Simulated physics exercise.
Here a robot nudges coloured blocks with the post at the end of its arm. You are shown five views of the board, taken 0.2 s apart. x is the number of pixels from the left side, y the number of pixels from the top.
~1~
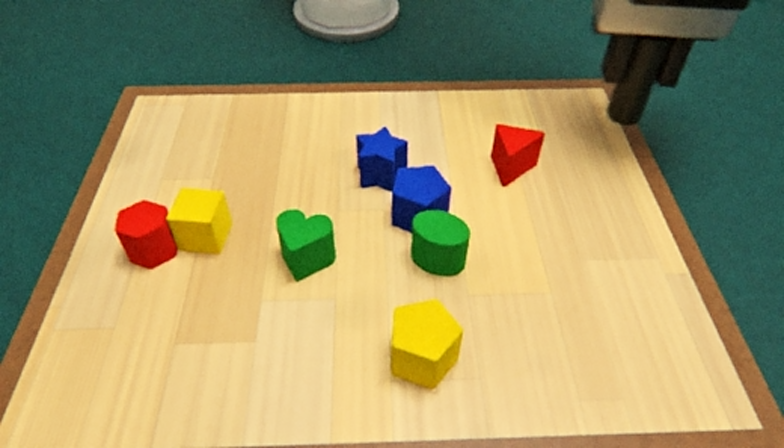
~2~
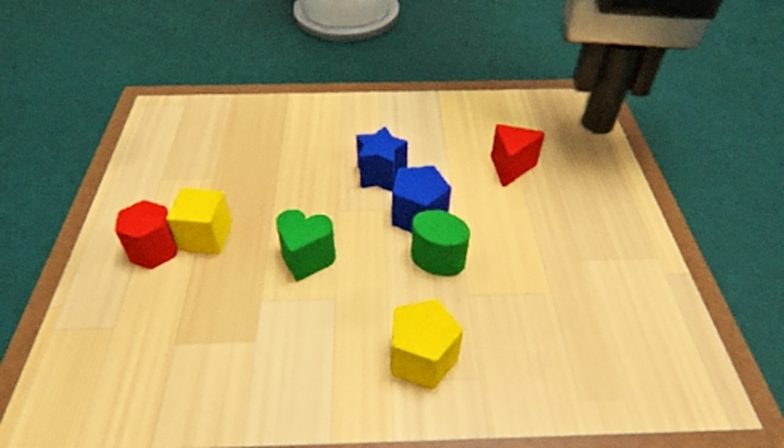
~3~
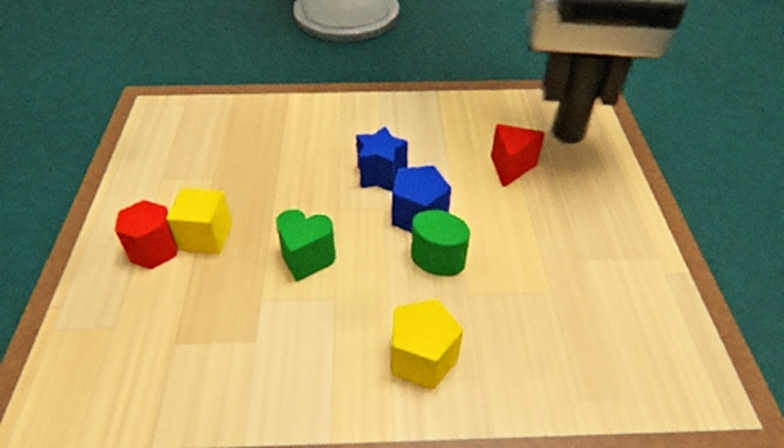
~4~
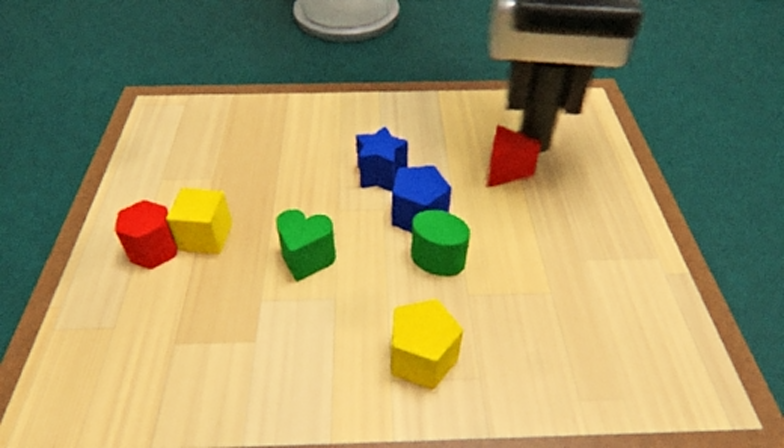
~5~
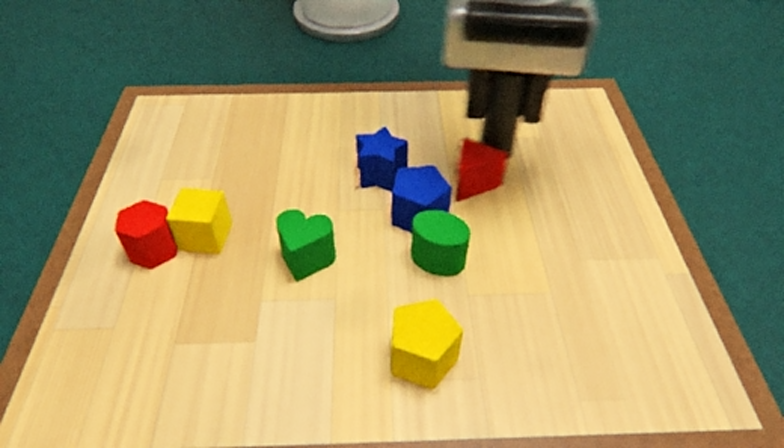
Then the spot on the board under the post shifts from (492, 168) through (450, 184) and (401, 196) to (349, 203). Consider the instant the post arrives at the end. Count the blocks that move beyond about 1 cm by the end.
Moved: More than two.
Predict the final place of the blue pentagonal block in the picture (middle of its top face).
Final place: (396, 199).
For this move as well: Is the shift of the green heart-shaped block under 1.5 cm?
Final answer: Yes.
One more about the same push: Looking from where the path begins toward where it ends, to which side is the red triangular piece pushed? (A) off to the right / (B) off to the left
Letter B.
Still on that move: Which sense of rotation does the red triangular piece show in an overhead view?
In a top view, it turns counterclockwise.
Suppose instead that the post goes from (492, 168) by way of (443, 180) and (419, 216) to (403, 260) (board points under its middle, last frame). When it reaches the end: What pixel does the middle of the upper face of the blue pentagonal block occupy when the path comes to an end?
(358, 246)
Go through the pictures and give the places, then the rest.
The first frame shows post's lower end (623, 116); green heart-shaped block (302, 227); blue star-shaped block (380, 143); blue pentagonal block (420, 183); red triangular piece (517, 136).
The second frame shows post (597, 124); blocks still.
The third frame shows post (568, 134); blocks still.
The fourth frame shows post (534, 142); red triangular piece (511, 140).
The fifth frame shows post (495, 151); green heart-shaped block (302, 227); blue star-shaped block (380, 143); blue pentagonal block (420, 183); red triangular piece (477, 152).
The first path, step by step. One third of the way, post (451, 167); blue pentagonal block (408, 192), turned 20° clockwise; red triangular piece (448, 175), turned 20° anticlockwise.
Two thirds of the way, post (401, 179); blue star-shaped block (377, 143), turned 15° clockwise; blue pentagonal block (399, 197), turned 20° clockwise; red triangular piece (445, 184), turned 40° anticlockwise.
At the end, post (348, 186); green heart-shaped block still; blue star-shaped block (362, 144), turned 65° clockwise; blue pentagonal block (396, 199); red triangular piece (445, 184), turned 40° anticlockwise.
